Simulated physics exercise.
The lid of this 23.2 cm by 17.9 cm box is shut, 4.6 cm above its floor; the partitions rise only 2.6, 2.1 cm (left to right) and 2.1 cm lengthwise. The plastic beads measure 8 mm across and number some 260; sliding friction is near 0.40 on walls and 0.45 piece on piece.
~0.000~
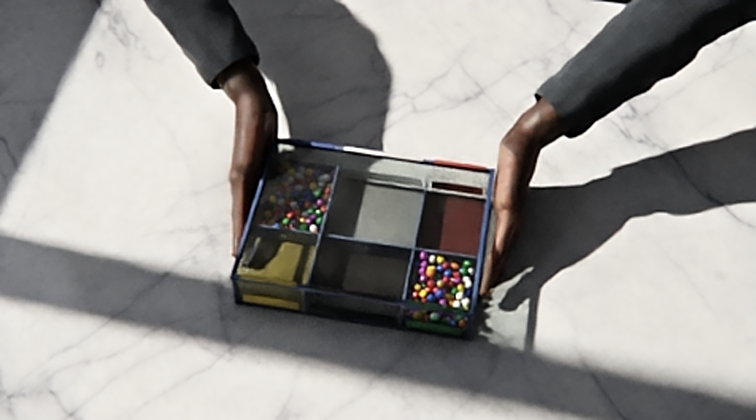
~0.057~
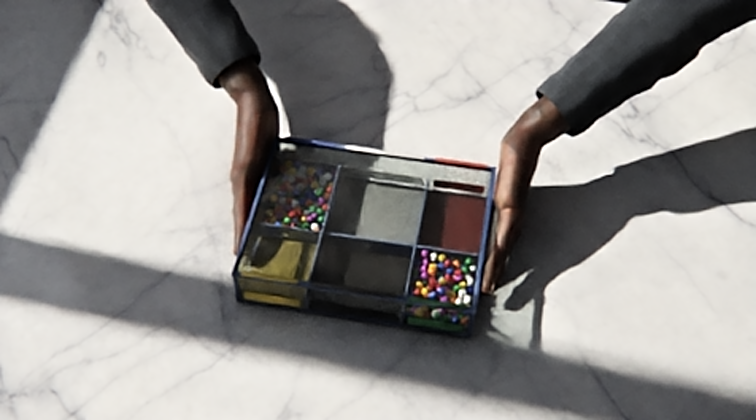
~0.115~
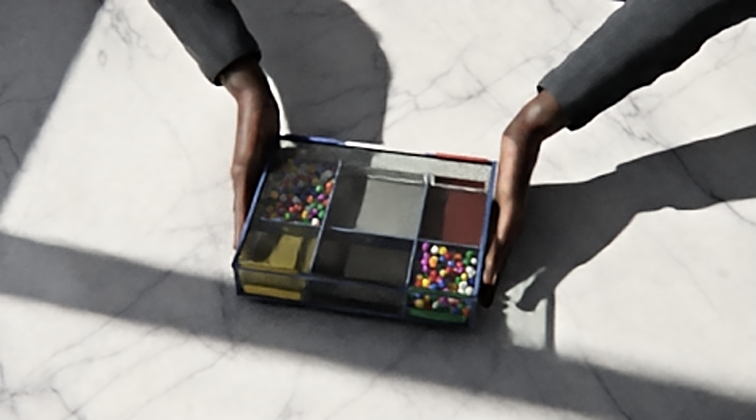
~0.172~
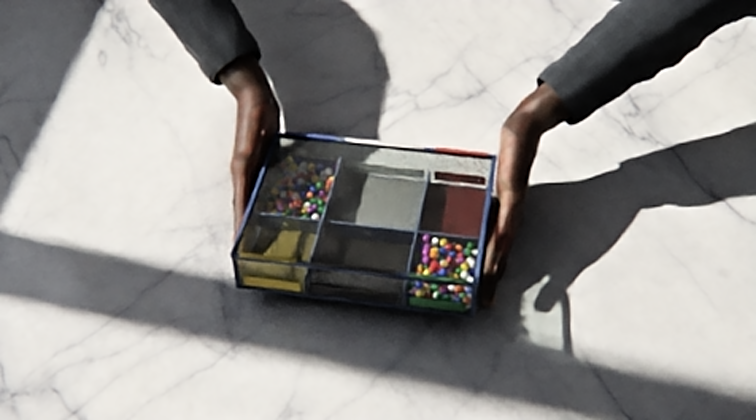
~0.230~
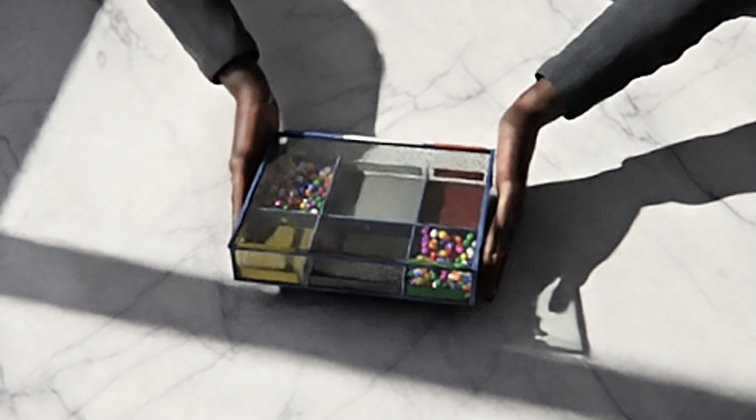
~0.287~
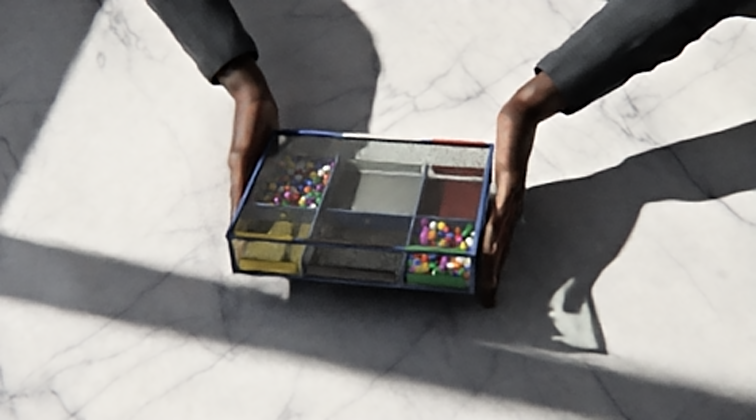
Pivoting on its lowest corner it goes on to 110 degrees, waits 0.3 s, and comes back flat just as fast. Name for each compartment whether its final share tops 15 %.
Red no, blue yes, green no, yellow no, white yes, black no.
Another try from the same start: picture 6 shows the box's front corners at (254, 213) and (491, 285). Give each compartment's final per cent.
Red 65, blue 10, green 15, yellow 0, white 10, black 0.
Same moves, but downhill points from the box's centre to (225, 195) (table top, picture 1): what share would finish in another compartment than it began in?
About 50 per cent.
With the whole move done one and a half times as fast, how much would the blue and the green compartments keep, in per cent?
Then: Blue 55, green 0.
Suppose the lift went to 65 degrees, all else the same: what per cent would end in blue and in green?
In that case blue 50; green 35.
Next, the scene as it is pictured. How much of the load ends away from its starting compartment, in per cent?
About 50 per cent.
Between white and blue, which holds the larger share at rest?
The blue one has more.
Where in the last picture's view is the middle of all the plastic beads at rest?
Near (327, 185).
Then, at 1.93 s, tilt 110 degrees; red 5 %, blue 55 %, white 40 %.
After 3.02 s, tilt 55 degrees; red 5 %, blue 55 %, white 40 %.
After 4.08 s, tilt 0 degrees; red 5 %, blue 55 %, white 40 %.
In the end, at 4.7 s, red 5 %, blue 55 %, green 0 %, yellow 0 %, white 40 %, black 0 %.
